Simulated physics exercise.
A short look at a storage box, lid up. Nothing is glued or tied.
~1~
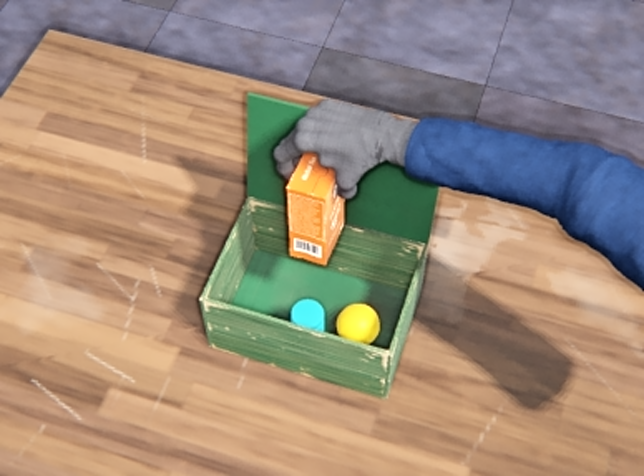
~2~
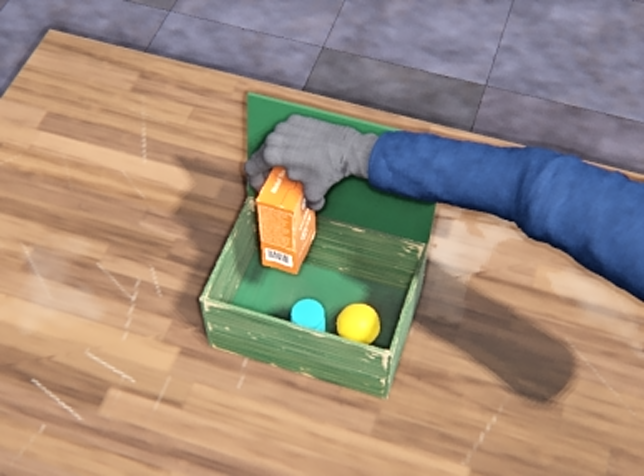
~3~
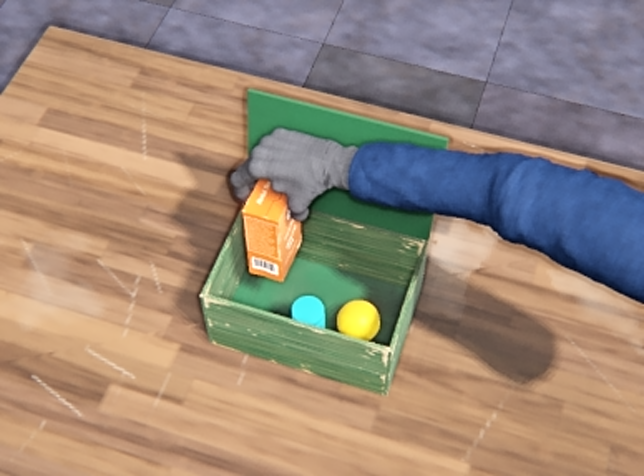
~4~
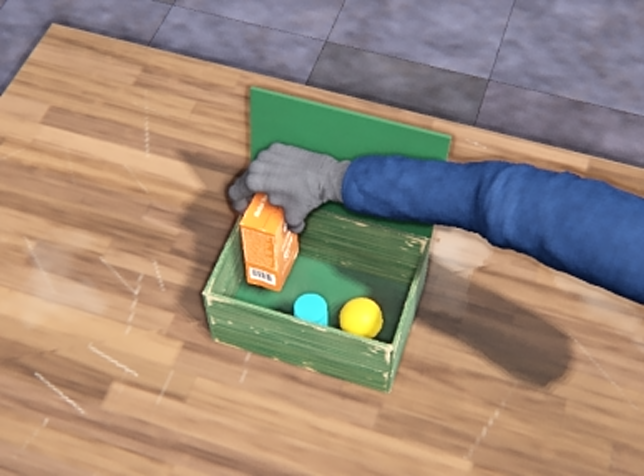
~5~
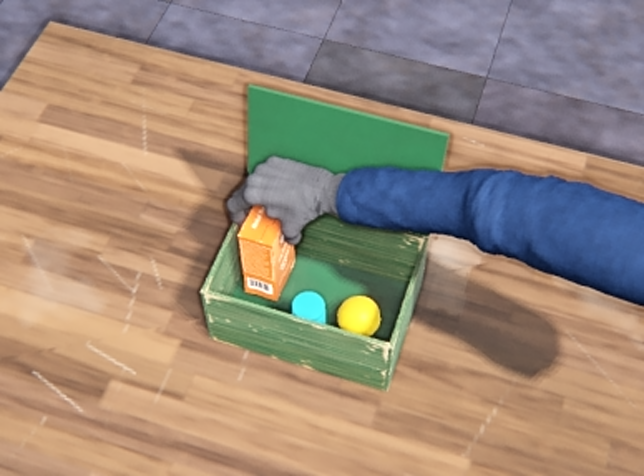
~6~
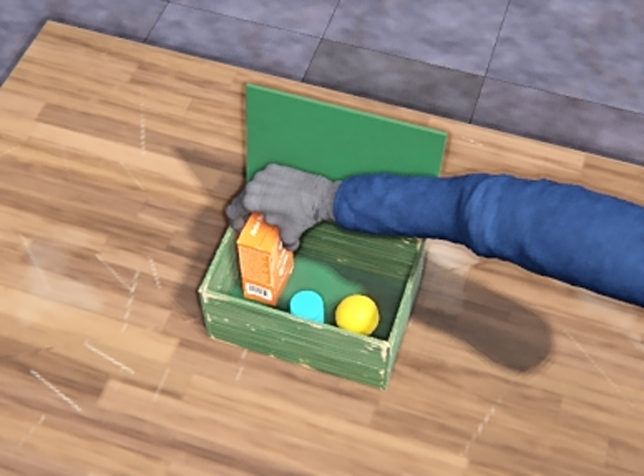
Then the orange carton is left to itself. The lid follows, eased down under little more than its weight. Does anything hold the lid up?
The lid stays ajar.
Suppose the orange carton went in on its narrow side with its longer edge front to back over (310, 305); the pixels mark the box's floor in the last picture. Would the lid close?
Then it closes.
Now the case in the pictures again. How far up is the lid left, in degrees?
About 40°.
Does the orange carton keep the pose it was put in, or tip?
It keeps its pose.
Then, 1.20 s on from there, lid starting down.
Then, 1.60 s on from there, lid 60° above the rim.
In the end, lid 38° above the rim; all 3 unmoved. At the end, from the last picture's camera, orange carton near (267, 255).
